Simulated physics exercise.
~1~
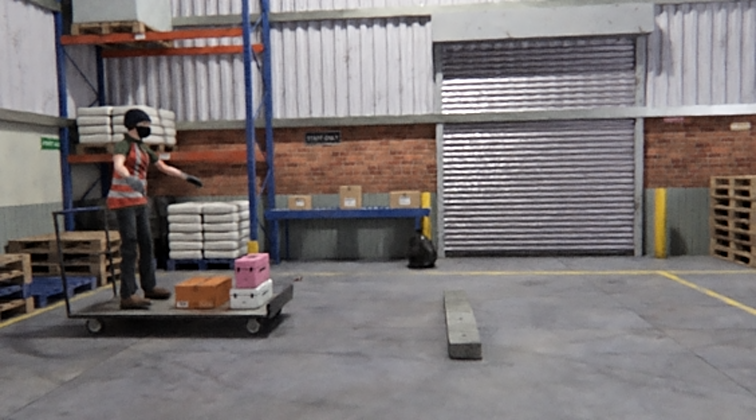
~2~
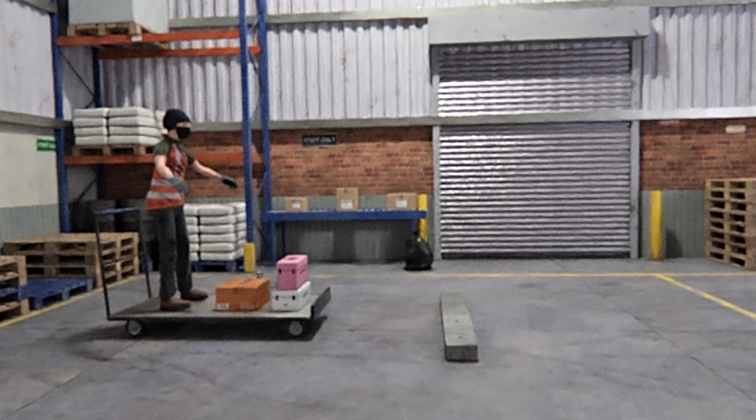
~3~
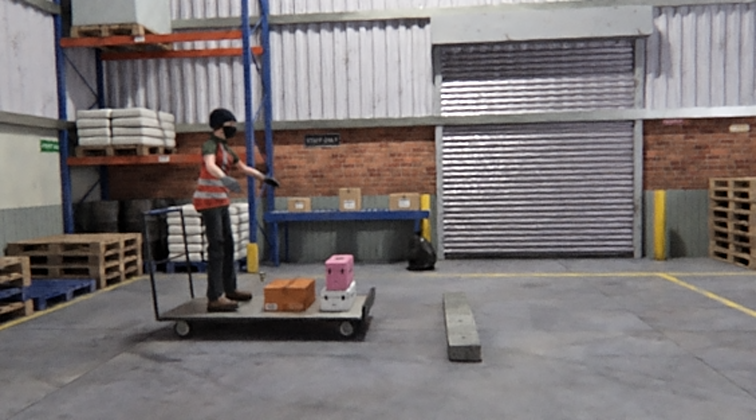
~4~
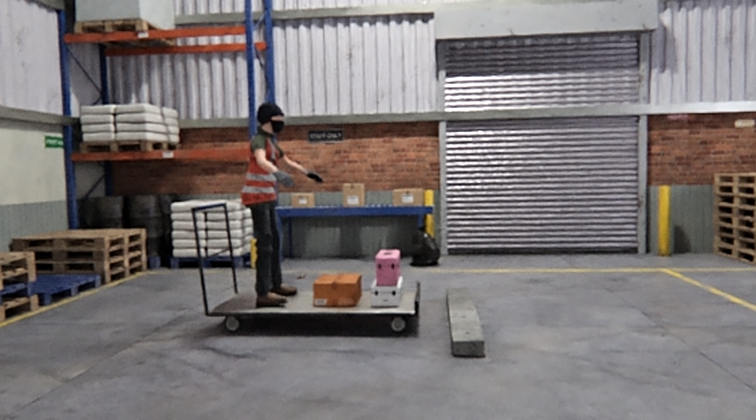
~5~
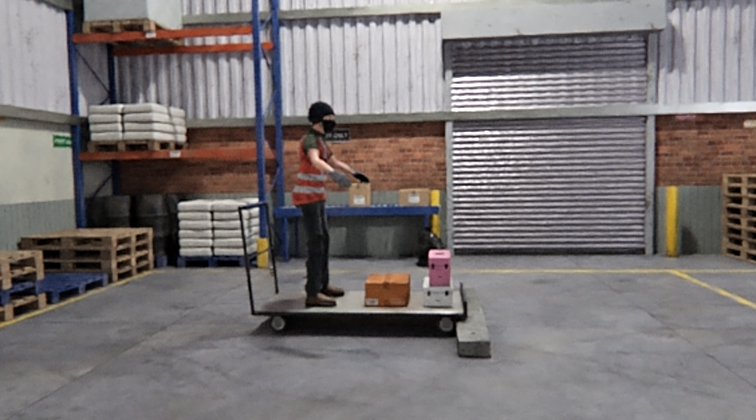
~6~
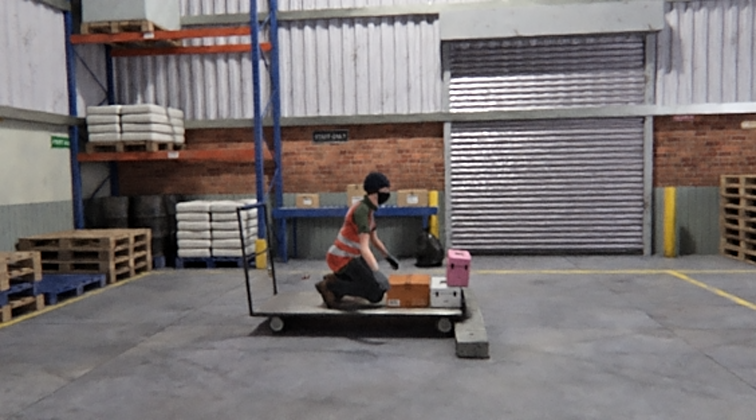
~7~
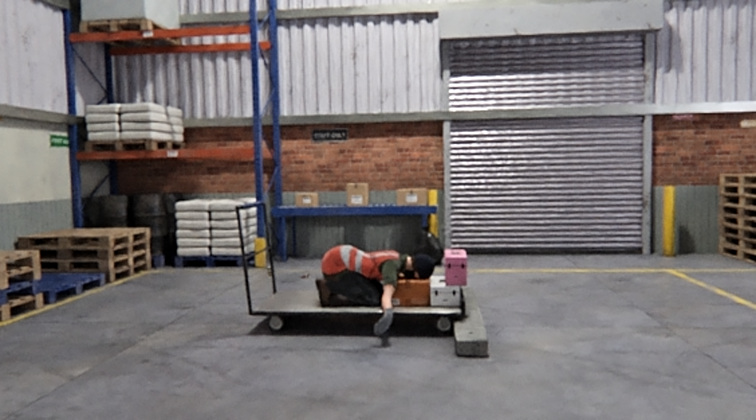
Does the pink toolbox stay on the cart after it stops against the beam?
Yes, it slides forward but stays aboard, upright on top of the white toolbox at the front of the deck.
